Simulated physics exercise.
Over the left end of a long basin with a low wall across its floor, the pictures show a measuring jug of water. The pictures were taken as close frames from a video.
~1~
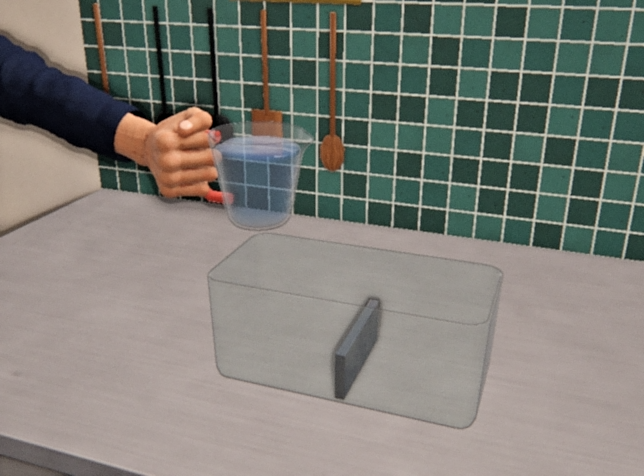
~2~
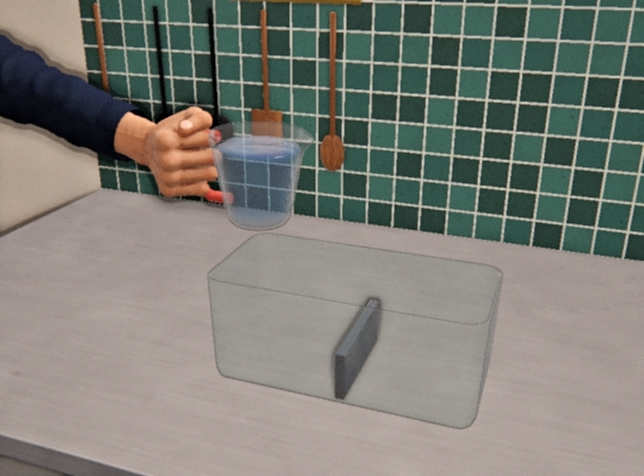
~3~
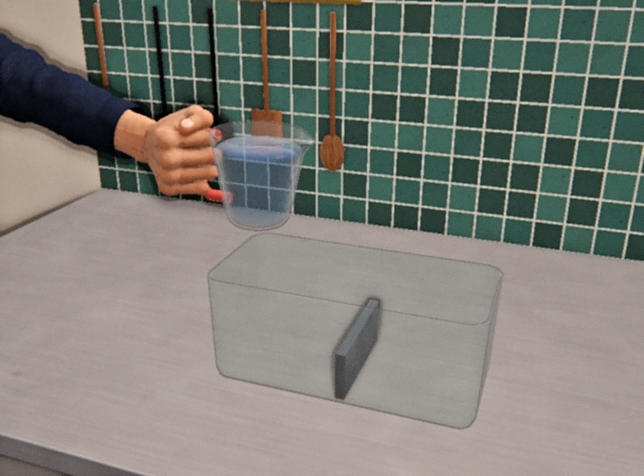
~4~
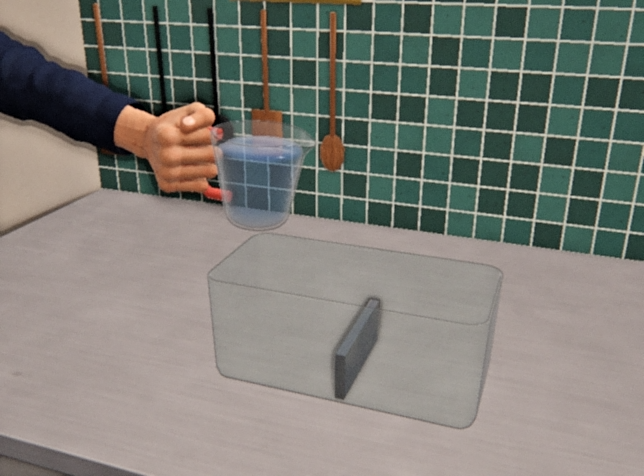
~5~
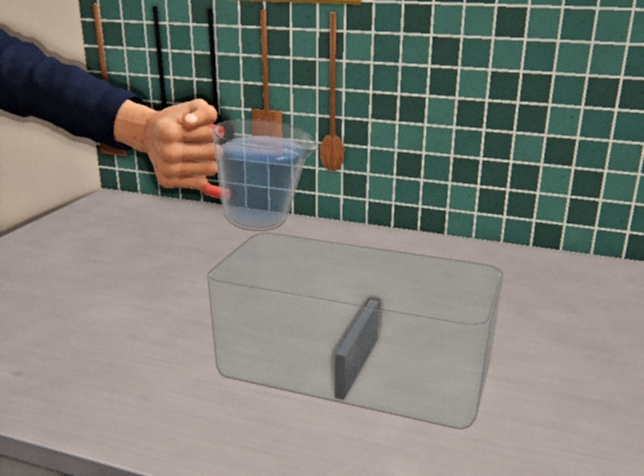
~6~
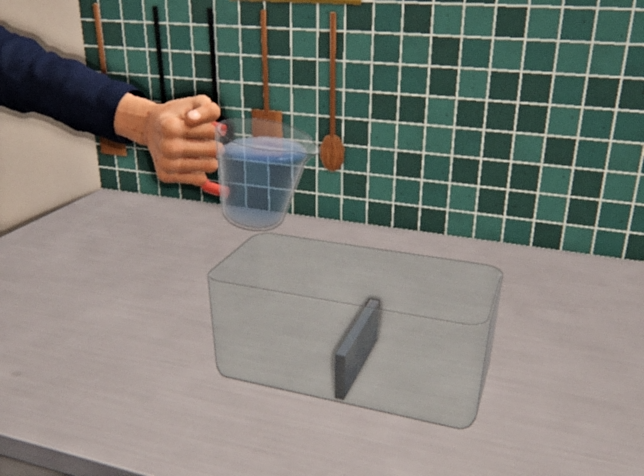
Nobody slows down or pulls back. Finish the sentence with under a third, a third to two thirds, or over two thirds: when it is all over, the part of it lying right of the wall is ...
... a third to two thirds.
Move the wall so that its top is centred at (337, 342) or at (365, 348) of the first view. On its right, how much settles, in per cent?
The first placement leaves close to 90 per cent, the second close to 50 per cent.
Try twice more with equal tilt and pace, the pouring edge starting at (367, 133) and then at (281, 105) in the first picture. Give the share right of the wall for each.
About 100 per cent, then about 5 per cent.
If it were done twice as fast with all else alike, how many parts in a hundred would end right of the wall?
Something like 30 in a hundred.
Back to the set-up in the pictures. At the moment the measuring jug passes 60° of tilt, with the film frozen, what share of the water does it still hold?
Remaining fraction: Approx. 75 %.
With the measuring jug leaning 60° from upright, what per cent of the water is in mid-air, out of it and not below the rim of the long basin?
Share out of both vessels: Approx. 15 %.
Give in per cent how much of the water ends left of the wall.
That share comes out near 50 percent.
A moment on, the measuring jug is tipped part way and 74 per cent is still to pour, 2 is left of the wall and 7 right of it.
Next, the measuring jug is tipped on its side and 20 per cent is still to pour, 22 is left of the wall and 47 right of it.
Then the measuring jug is tipped right over and 1 per cent is still to pour, 48 is left of the wall and 50 right of it.
Later the measuring jug is tipped right over and 0 per cent is still to pour, 49 is left of the wall and 51 right of it.
In the end 49 per cent lies left of the wall, 51 right of it and 0 outside.
